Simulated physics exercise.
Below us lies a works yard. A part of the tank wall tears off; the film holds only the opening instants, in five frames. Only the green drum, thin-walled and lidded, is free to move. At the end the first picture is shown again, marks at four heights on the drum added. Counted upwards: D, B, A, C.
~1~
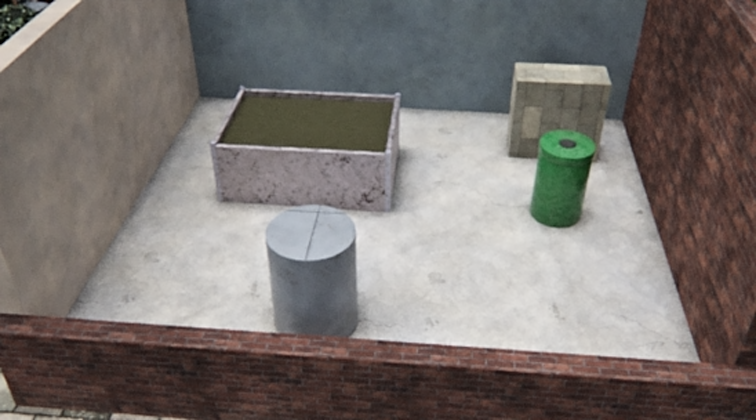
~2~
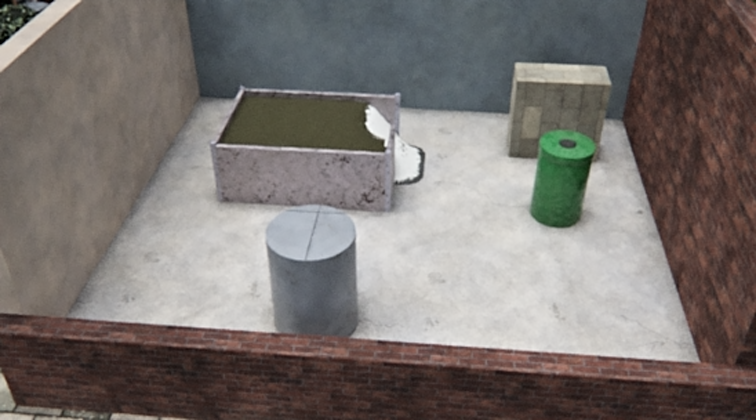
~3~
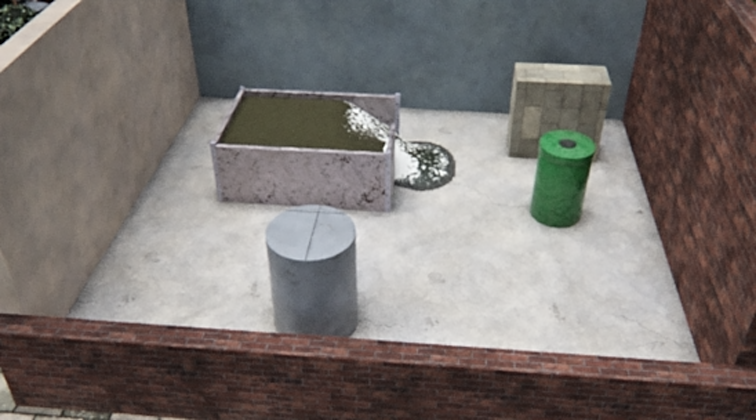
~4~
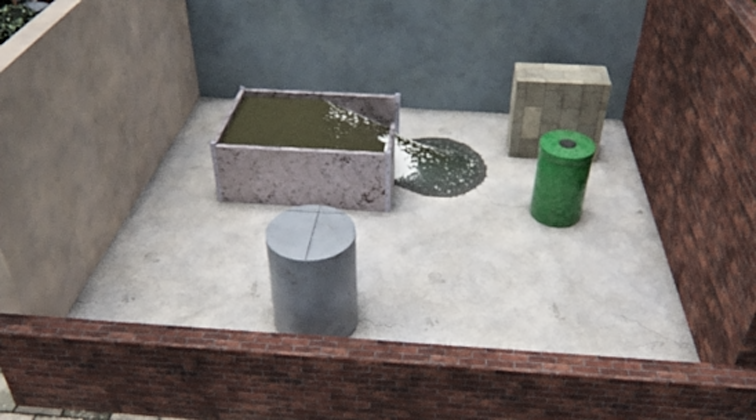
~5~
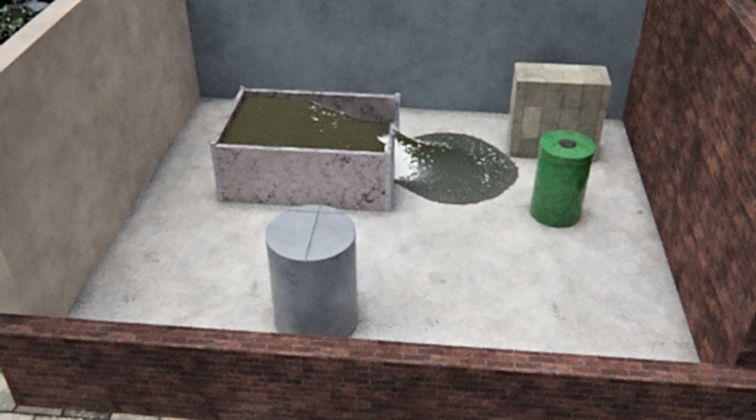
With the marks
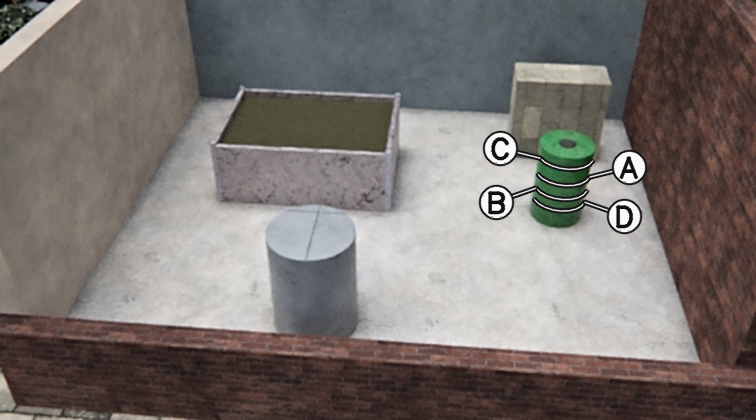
We see a walled yard with a full stone tank, a grey cylinder, a pale block and a green drum; water pours from the tank's right side and spreads rightward across the floor in a widening dark pool.
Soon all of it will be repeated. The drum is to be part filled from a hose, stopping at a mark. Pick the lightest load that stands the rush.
Use mark D.
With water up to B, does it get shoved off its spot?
No, that is safe.
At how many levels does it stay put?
All of the four.
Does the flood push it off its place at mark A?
No, that is safe.
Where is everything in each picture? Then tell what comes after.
In the first frame, lid of the green drum at (567, 144); tank full, its middle at (311, 125).
In the second frame, 1 % of the ground under water, its edge towards the drum at (413, 171).
In the third frame, 2 % of the ground under water, its edge towards the drum at (439, 181).
In the fourth frame, 4 % of the ground under water, its edge towards the drum at (472, 179).
In the fifth frame, lid of the green drum at (567, 144); 7 % of the ground under water, its edge towards the drum at (504, 182).
In white, A at (565, 185); B at (563, 199); C at (568, 169); D at (561, 211); from the bottom up D, B, A, C.
With A, it does not move.
With B, it does not move.
With C, it does not move.
With D, it does not move.
